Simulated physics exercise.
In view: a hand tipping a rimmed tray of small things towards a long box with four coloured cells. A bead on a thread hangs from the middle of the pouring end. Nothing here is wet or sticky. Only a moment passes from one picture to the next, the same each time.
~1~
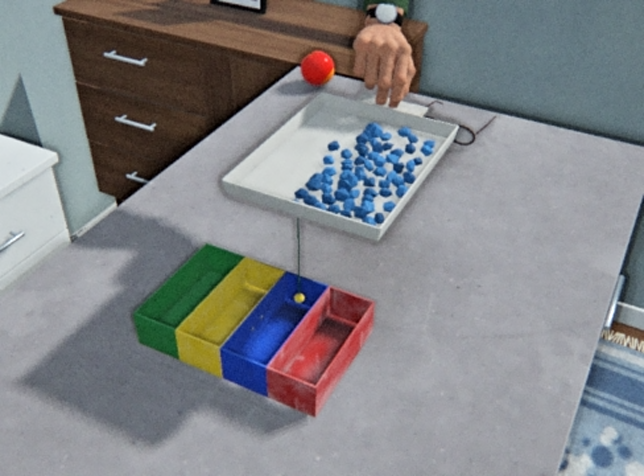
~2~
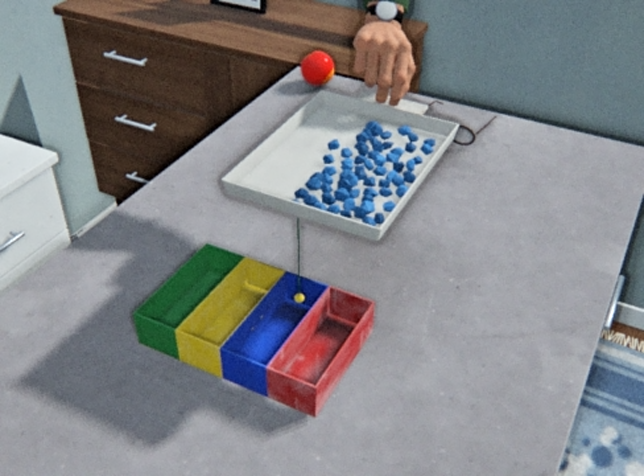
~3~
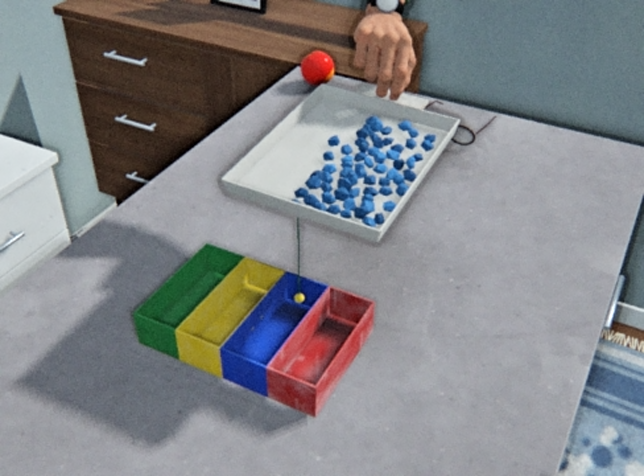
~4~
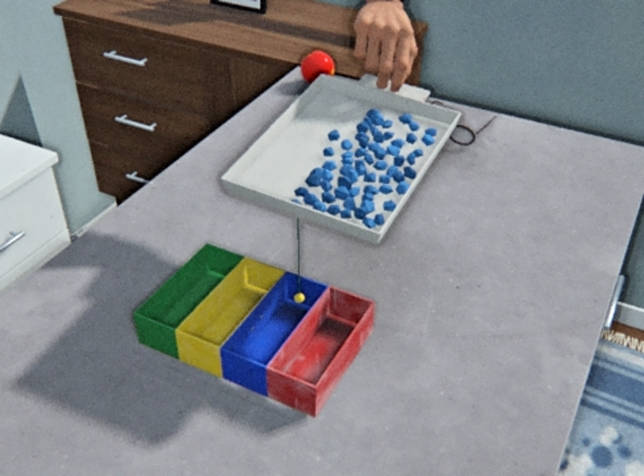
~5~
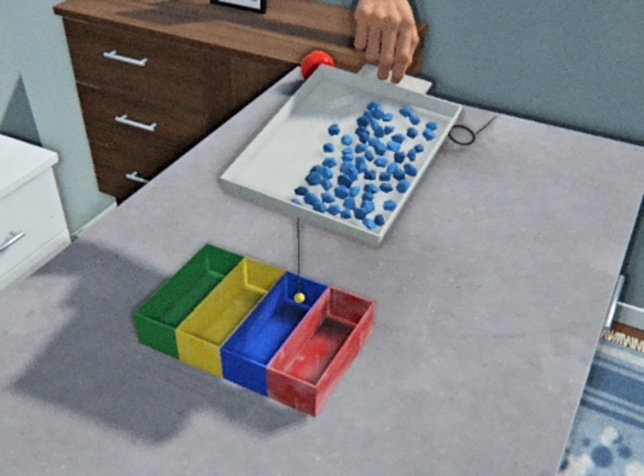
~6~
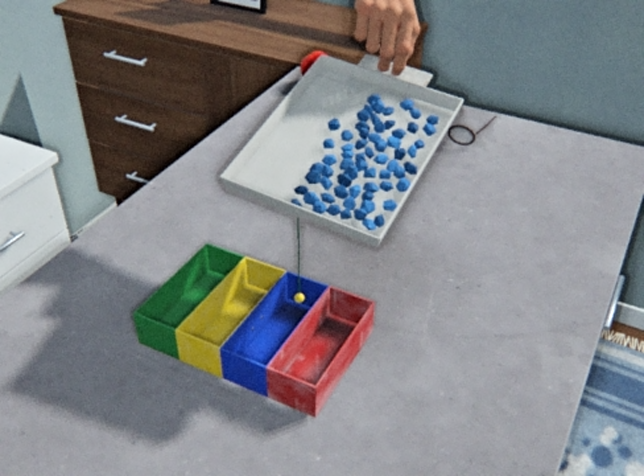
The footage shows a hand gradually raising the far end of a white rimmed tray of small blue stones, tilting it slightly towards a box with green, yellow, blue and red cells, while the stones stay bunched towards the right.
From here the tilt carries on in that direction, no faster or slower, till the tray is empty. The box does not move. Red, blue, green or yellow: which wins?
The red cell gets the most.
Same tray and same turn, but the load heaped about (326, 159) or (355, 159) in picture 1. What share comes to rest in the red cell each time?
In turn 30 and 40 in a hundred.
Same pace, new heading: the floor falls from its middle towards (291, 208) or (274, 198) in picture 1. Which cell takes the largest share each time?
The first try: The yellow cell. The second: The cell in yellow.
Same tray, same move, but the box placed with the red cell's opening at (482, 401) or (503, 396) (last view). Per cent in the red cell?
The first gives 0 %, the second 0 %.
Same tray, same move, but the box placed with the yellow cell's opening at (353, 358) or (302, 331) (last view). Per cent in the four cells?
About 100 and 100 per cent.
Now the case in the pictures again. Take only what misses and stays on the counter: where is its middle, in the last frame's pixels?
Around (371, 400).
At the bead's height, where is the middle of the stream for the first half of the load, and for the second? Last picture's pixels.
Early half (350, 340), late half (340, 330).
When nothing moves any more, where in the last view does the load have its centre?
Roughly at (345, 387).
Soon, tray tipped steeply; all on the tray.
A while on, tray tipped right over; about half on the tray; a small part in the red cell; a stray few in the blue cell; about half falling or outside the box.
Towards the end, tray tipped past a quarter turn; about a third in the red cell; a small part in the blue cell; about two thirds falling or outside the box.
Finally, tray tipped past a quarter turn; about a third in the red cell; a small part in the blue cell; none in the yellow cell; none in the green cell; about two thirds outside the box.
